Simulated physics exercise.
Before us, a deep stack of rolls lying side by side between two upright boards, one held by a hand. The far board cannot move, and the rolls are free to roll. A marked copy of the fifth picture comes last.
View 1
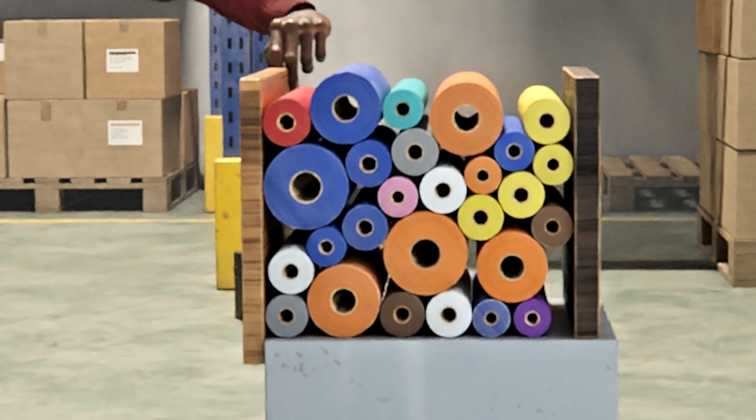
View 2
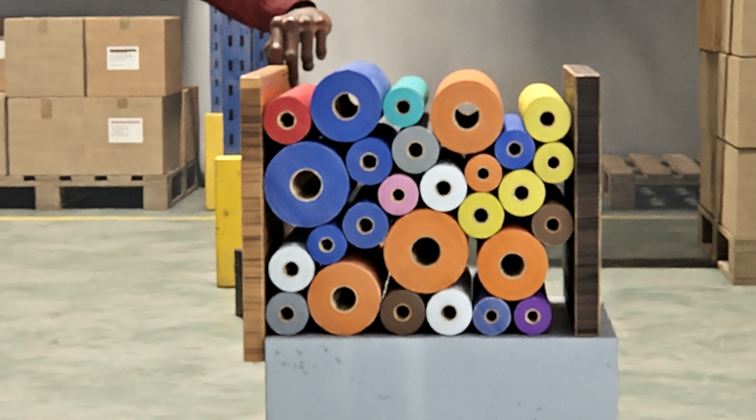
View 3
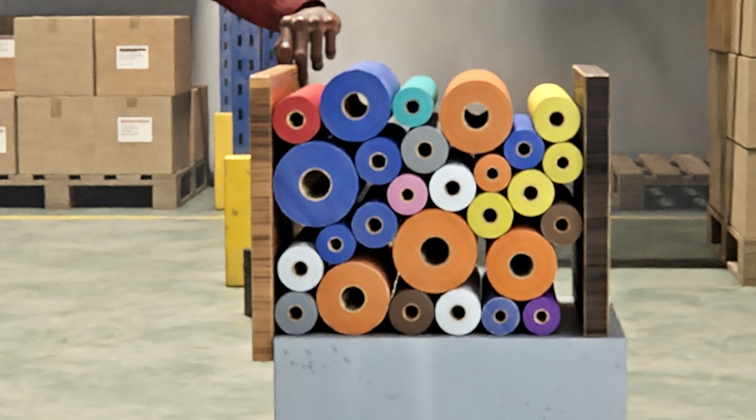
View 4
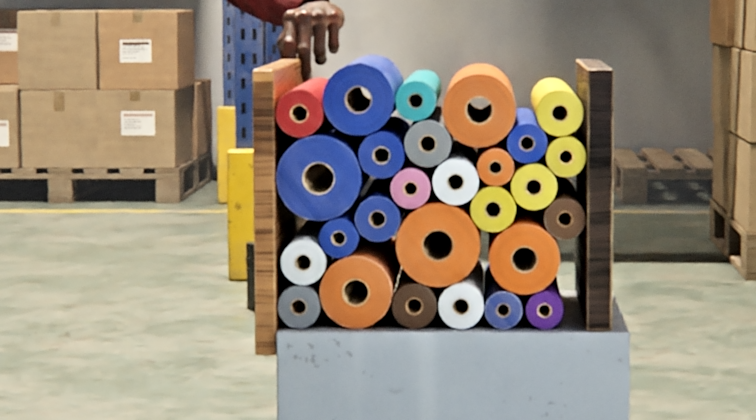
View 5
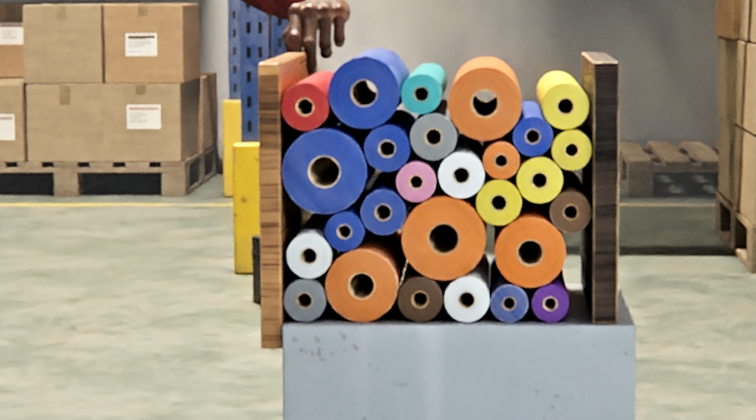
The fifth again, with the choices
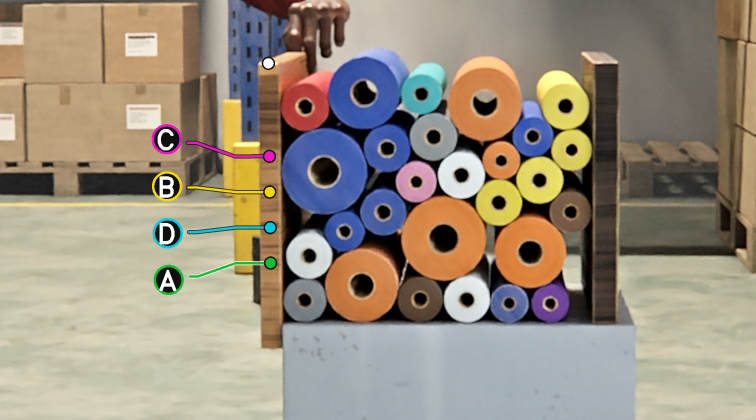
The clip shows colourful rolls stacked between two upright boards on a grey block in a warehouse, a hand at the left board's top. The view shifts slightly, while the rolls, boards and hand barely move relative to one another.
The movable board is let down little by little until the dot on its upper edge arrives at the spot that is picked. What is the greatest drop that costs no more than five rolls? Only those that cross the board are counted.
It can be let down to A.
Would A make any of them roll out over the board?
Yes, at A.
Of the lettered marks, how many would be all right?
Four of them.
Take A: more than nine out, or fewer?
At A, fewer than nine.
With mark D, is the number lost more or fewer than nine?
At D, fewer than nine.
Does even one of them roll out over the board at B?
Yes.
On the marked copy, A at (271, 263); B at (270, 192); C at (270, 157); D at (270, 228); the white dot at (269, 64).
Taking A. A third of the way, top of the board (281, 155).
Two thirds of the way, top of the board (282, 259).
When it is over, top of the board (282, 262), five out over the board.
As for the rest, B one out over the board; C one out over the board; D one out over the board.
